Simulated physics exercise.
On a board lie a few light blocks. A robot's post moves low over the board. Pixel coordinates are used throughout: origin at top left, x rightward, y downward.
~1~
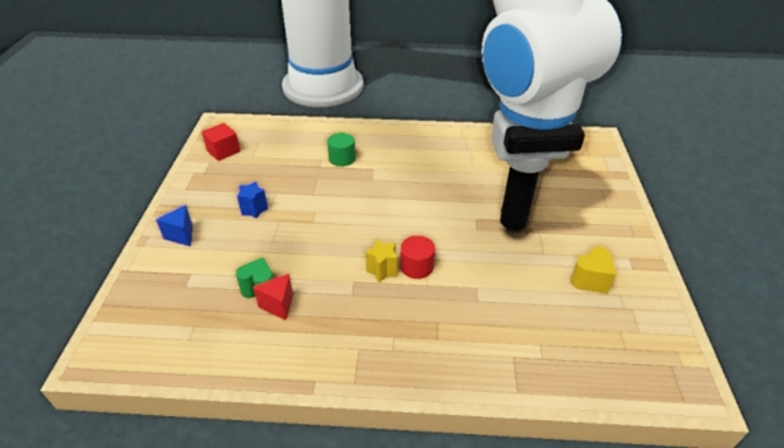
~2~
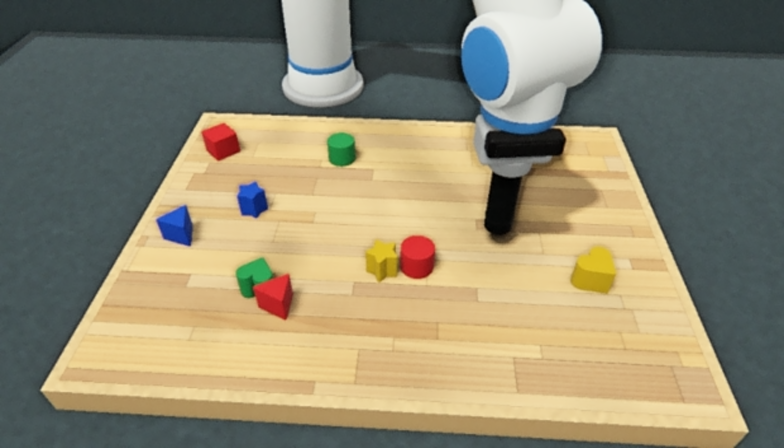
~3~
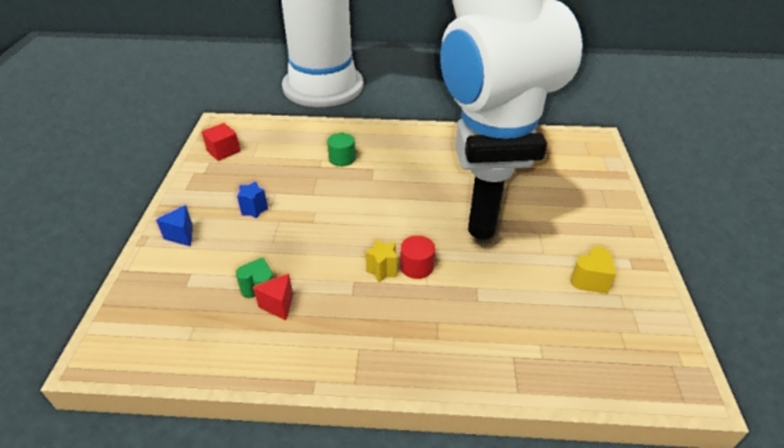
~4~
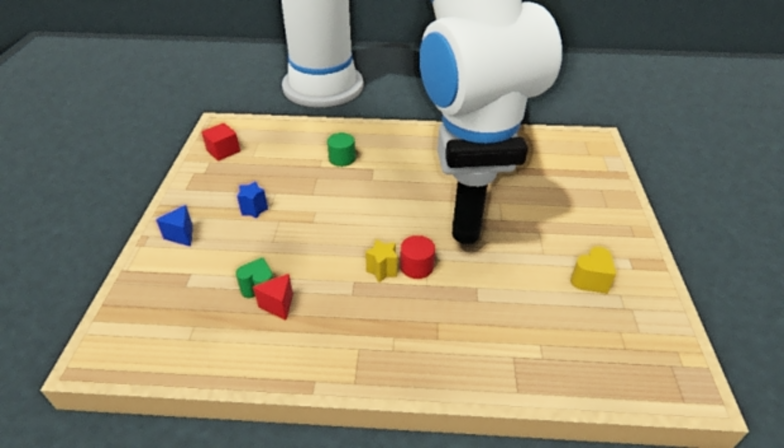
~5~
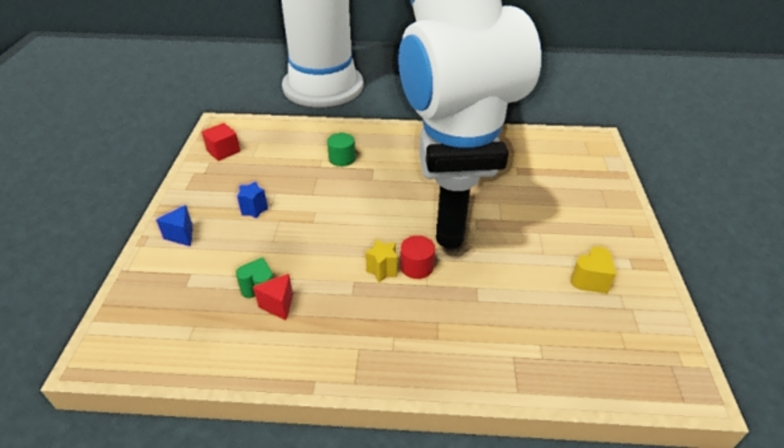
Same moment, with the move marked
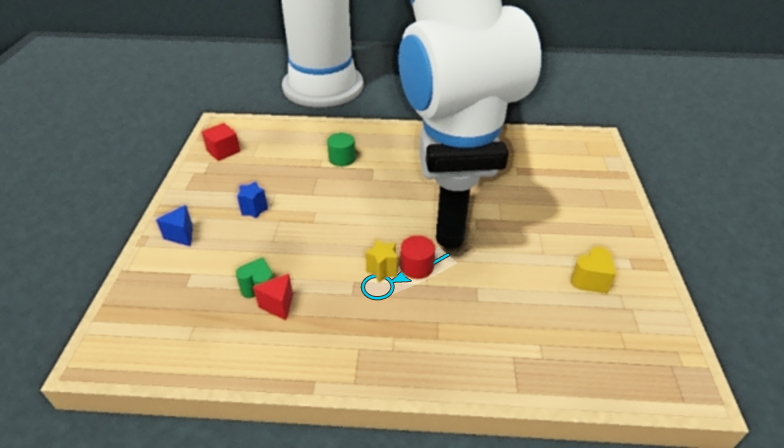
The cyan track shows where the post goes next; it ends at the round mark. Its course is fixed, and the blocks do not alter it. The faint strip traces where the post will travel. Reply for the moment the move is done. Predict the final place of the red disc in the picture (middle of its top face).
So, by the moment the path ends, you'll find the top centre of the red disc at (344, 268).
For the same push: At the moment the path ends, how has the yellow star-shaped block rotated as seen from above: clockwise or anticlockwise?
Spin direction: Clockwise.
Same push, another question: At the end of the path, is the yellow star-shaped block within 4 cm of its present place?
It seems not.
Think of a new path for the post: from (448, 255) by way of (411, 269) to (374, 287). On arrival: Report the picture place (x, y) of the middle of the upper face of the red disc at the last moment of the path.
Its top middle is near (340, 271).
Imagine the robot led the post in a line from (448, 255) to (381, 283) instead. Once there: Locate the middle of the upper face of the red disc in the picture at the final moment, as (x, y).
In the picture, it is at (348, 268).
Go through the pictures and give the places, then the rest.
In the first frame, lower end of the post at (513, 222), tops of blocks, yellow star-shaped block at (383, 250), red disc at (418, 246).
In the second frame, post at (497, 227), blocks as before.
In the third frame, post at (481, 231), blocks as before.
In the fourth frame, post at (466, 235), blocks as before.
In the fifth frame, post at (450, 240), yellow star-shaped block at (383, 250), red disc at (418, 246).
The drawn path runs from (448, 255) over (427, 266) and (403, 277) to (378, 287).
On the path given first. One third of the way, post at (426, 252); yellow star-shaped block at (367, 253); red disc at (397, 255).
Two thirds of the way, post at (402, 263); yellow star-shaped block at (342, 255), turned 25° clockwise; red disc at (370, 263).
At the end, post at (377, 272); yellow star-shaped block at (322, 253), turned 45° clockwise; red disc at (344, 268).
